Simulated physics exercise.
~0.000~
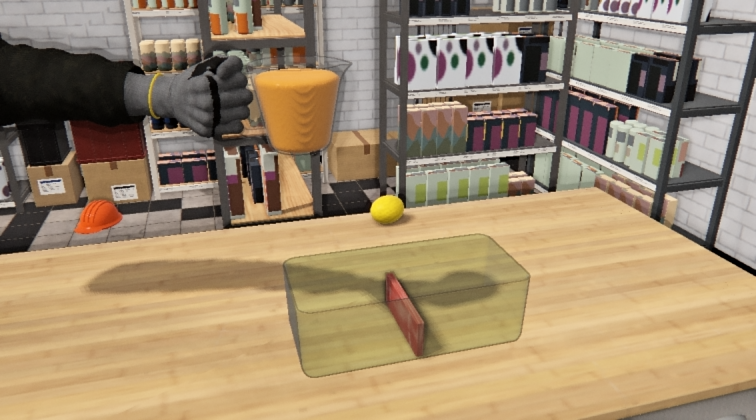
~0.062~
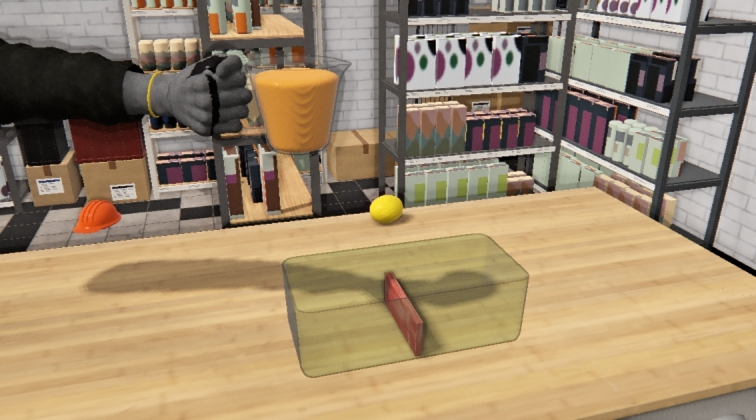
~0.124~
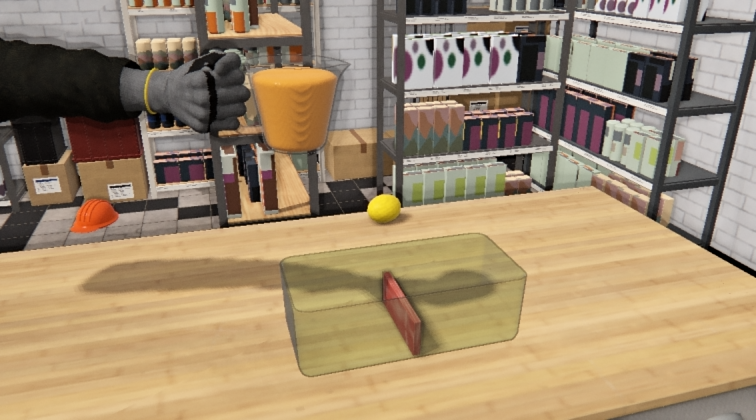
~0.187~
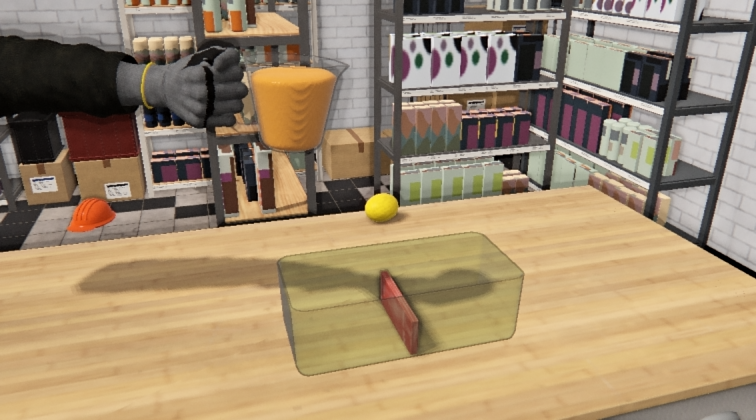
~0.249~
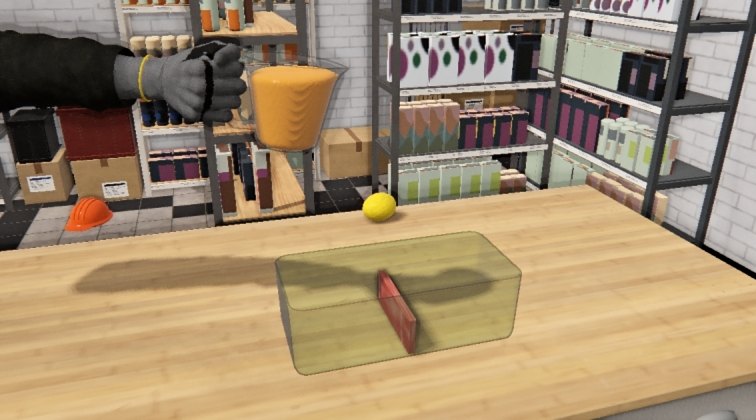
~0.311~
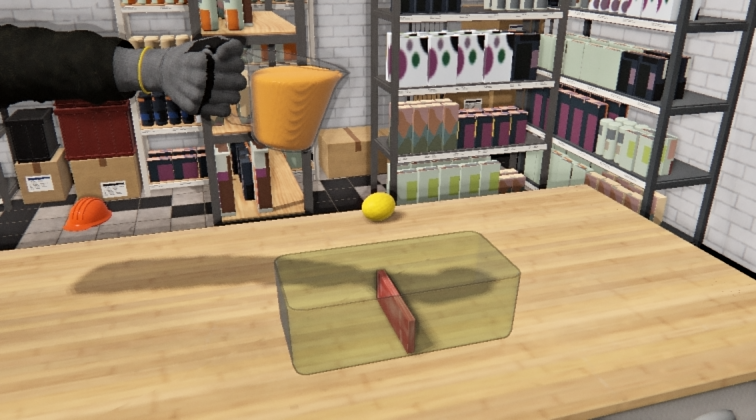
A gray-gloved hand in a dark sleeve holds a clear jug of orange juice at upper left, above a light wooden table seen from slightly above in a room of stocked shelves. On the table sit a transparent yellowish basin with a low red divider and, behind it, a yellow lemon. The jug tilts slightly rightward, gradually, while the view drifts very slightly.
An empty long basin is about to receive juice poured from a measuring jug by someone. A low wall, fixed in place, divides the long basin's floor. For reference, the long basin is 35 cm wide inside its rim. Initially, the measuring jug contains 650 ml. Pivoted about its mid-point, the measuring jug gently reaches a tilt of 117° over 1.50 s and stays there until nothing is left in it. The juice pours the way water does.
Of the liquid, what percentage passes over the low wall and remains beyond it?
The far part has about 68 per cent.
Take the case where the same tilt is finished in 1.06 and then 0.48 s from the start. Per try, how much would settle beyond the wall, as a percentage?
I'd expect close to 60 per cent and then close to 30 per cent.
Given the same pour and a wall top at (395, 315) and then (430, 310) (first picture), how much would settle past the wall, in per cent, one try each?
80 then 20 %.
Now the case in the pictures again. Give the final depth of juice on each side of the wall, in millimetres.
Left 6 mm, right 16 mm.
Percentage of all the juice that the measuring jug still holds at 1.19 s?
7 in a hundred, give or take.
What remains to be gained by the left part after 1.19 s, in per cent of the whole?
Close to 20% of the whole.
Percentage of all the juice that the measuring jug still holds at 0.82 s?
I'd put it near 64 percent.
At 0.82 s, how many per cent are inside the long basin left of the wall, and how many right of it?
Roughly 1 sits left and 7 sits right.
Then, 0.82 s in, the tilt is 67° and 65 per cent is still to pour, 1 is left of the wall and 7 right of it.
Then, 1.19 s in, the tilt is 105° and 7 per cent is still to pour, 7 is left of the wall and 62 right of it.
Then, 1.58 s in, the tilt is 117° and 0 per cent is still to pour, 28 is left of the wall and 68 right of it.
Then, 2.00 s in, the tilt is 117° and 0 per cent is still to pour, 28 is left of the wall and 69 right of it.
Finally, 28 per cent lies left of the wall, 68 right of it and 4 outside.
